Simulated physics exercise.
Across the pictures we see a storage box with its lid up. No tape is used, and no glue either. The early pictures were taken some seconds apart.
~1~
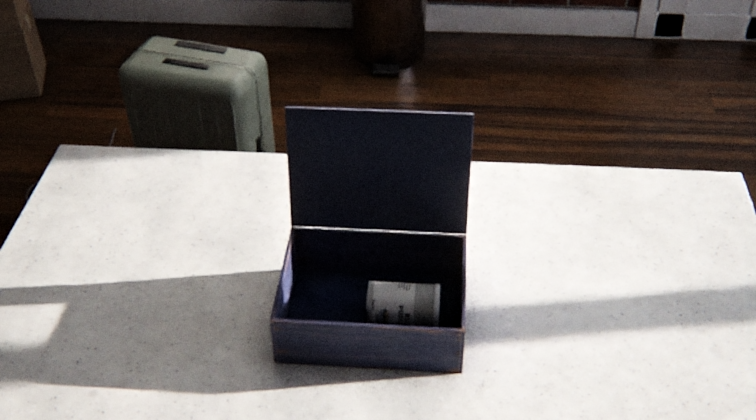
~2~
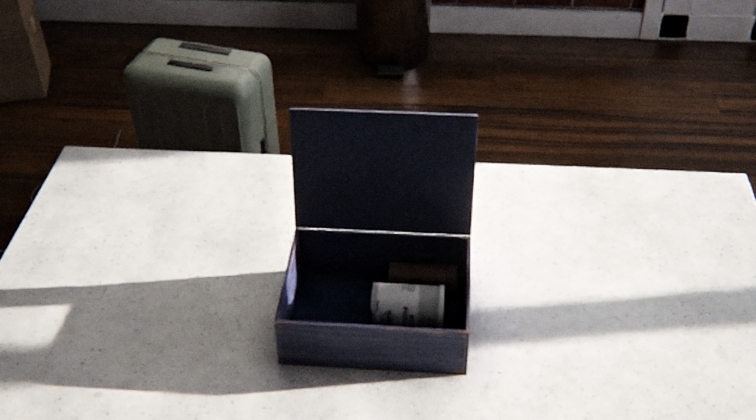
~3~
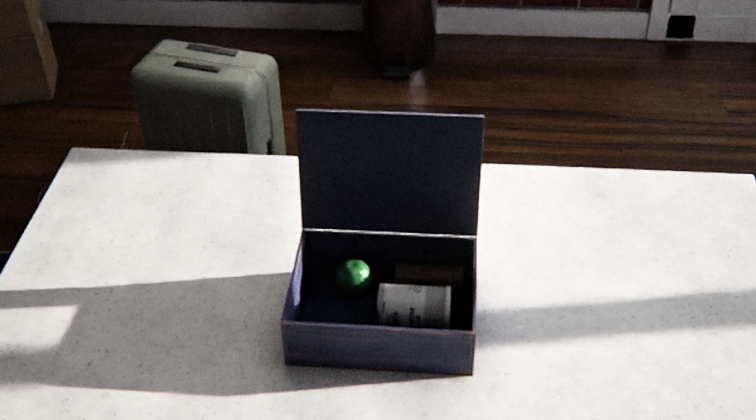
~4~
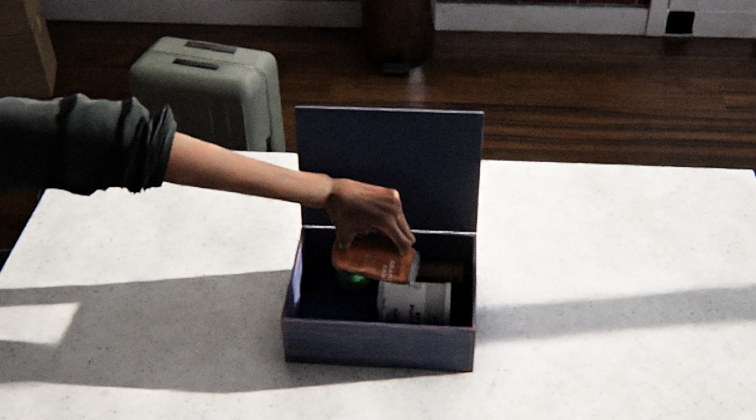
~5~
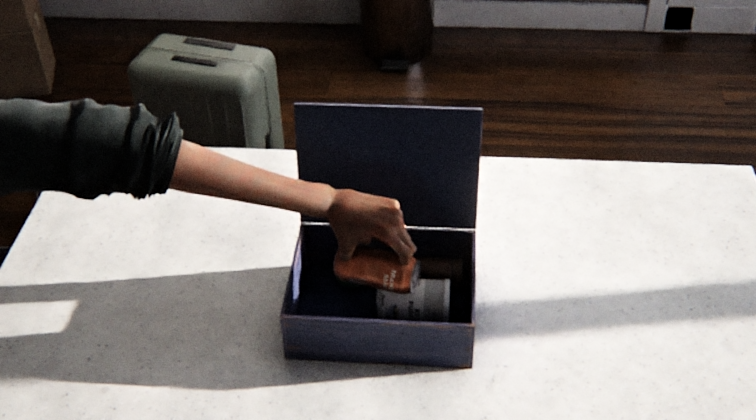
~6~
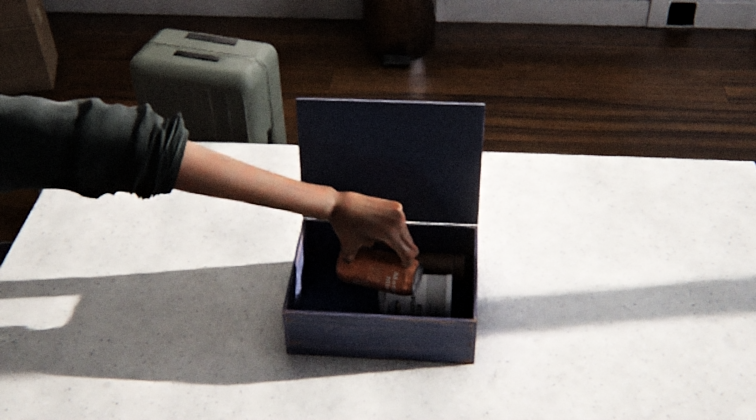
We see an open storage box on a white table holding a white tin, then also a brown shaker and a green ball, before an arm reaches in from the left and lowers an orange can into it, still gripping it.
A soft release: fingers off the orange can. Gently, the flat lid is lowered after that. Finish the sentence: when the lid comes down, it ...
... shuts properly.
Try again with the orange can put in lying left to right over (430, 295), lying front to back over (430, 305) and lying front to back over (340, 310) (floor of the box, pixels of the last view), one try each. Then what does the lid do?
In the first case it shuts; in the second case it stays open; in the third case it shuts.
Then, 0.50 s after the last picture, orange can rolled about its own width near (376, 323); white tin rolled a little.
Then, 1.40 s after the last picture, lid 79° above the rim; orange can rolled about its own width near (377, 318); white tin rolled a little.
Then, 1.70 s after the last picture, lid 49° above the rim; orange can rolled about its own width near (377, 317); white tin rolled a little.
Then, 1.90 s after the last picture, lid 17° above the rim; orange can rolled about its own width near (377, 317); white tin rolled a little.
At rest, lid shut; moved from the start, orange can; the other 3 in place. Seen from the same camera at the end, orange can near (377, 317).
